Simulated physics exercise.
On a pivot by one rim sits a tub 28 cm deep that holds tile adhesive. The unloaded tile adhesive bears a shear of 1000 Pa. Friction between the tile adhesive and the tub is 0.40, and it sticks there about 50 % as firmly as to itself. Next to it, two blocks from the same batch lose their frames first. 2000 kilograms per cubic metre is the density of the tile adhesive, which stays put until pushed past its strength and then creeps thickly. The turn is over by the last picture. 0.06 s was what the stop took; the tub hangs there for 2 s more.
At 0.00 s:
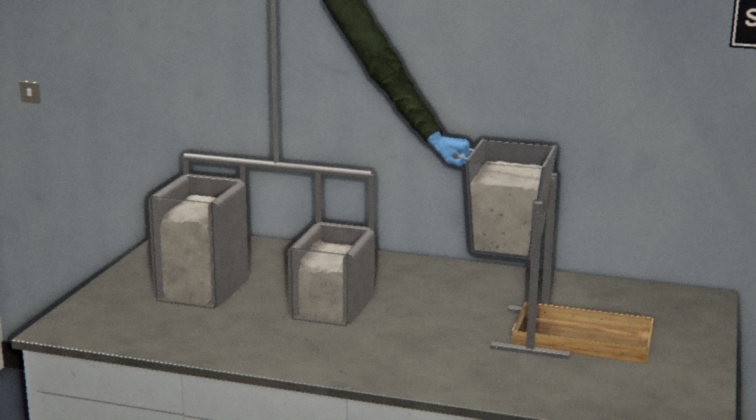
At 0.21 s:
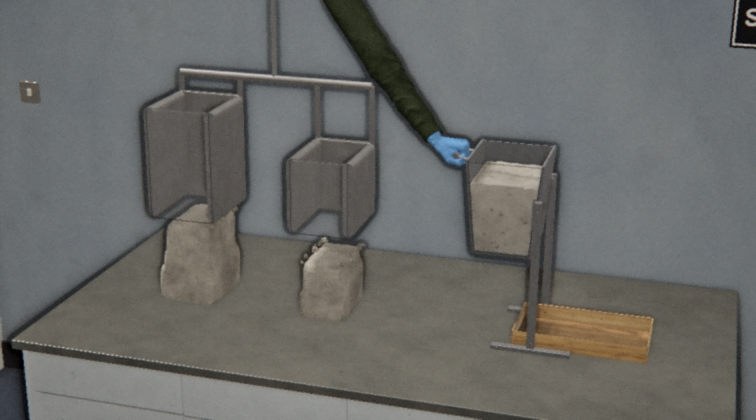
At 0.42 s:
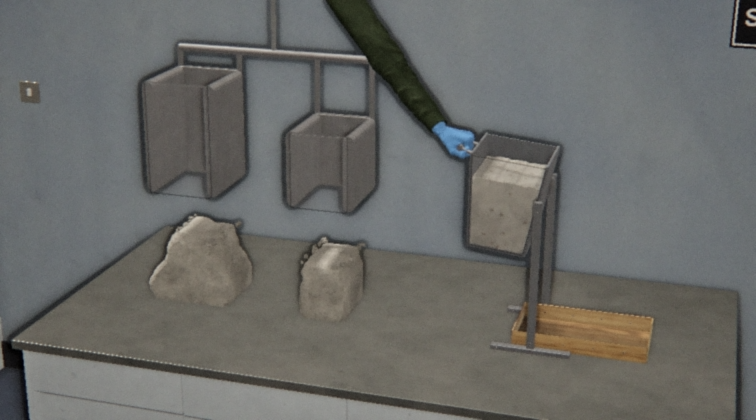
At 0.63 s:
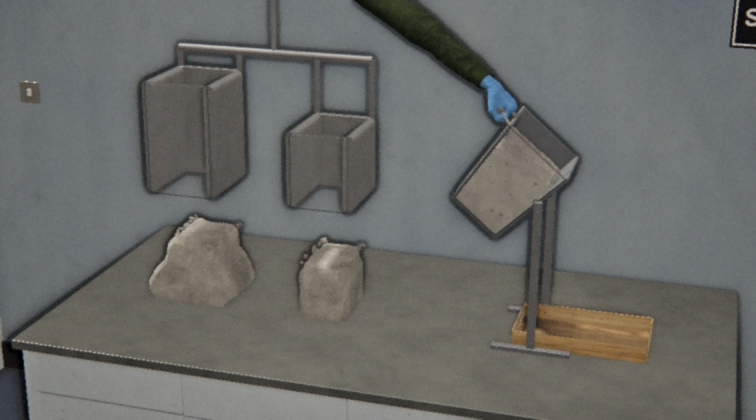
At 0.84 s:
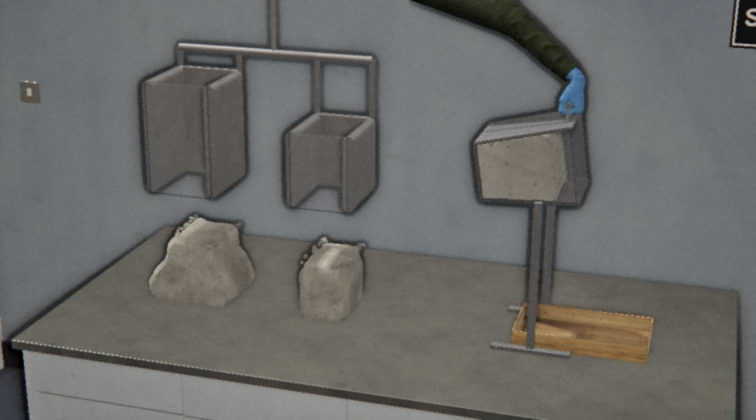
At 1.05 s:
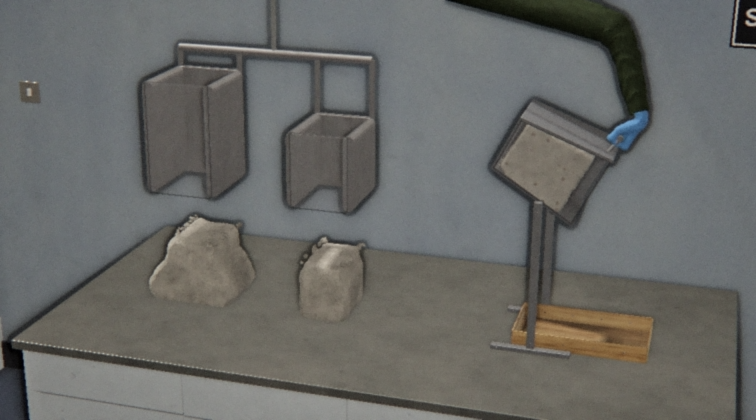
In the video, two grey casings rise off pale grey blocks on a counter, and the left block slumps wider and lower; then a blue-gloved hand turns a tub of similar material rightward past sideways above a wooden tray.
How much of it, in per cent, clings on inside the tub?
I would say close to 0 percent.
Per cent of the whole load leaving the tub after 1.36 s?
Load share from then on: Near 25 %.
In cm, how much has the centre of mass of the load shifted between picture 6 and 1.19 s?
The distance comes to some 8 cm.
After 1.19 s, the tub is at 117 degrees and holds 87 %.
After 1.36 s, the tub is at 117 degrees and holds 23 %.
After 1.53 s, the tub is at 117 degrees and holds 0 %.
After 1.70 s, the tub is at 117 degrees and holds 0 %.
After 3.05 s, at the end, the tub is at 117 degrees and holds 0 %.
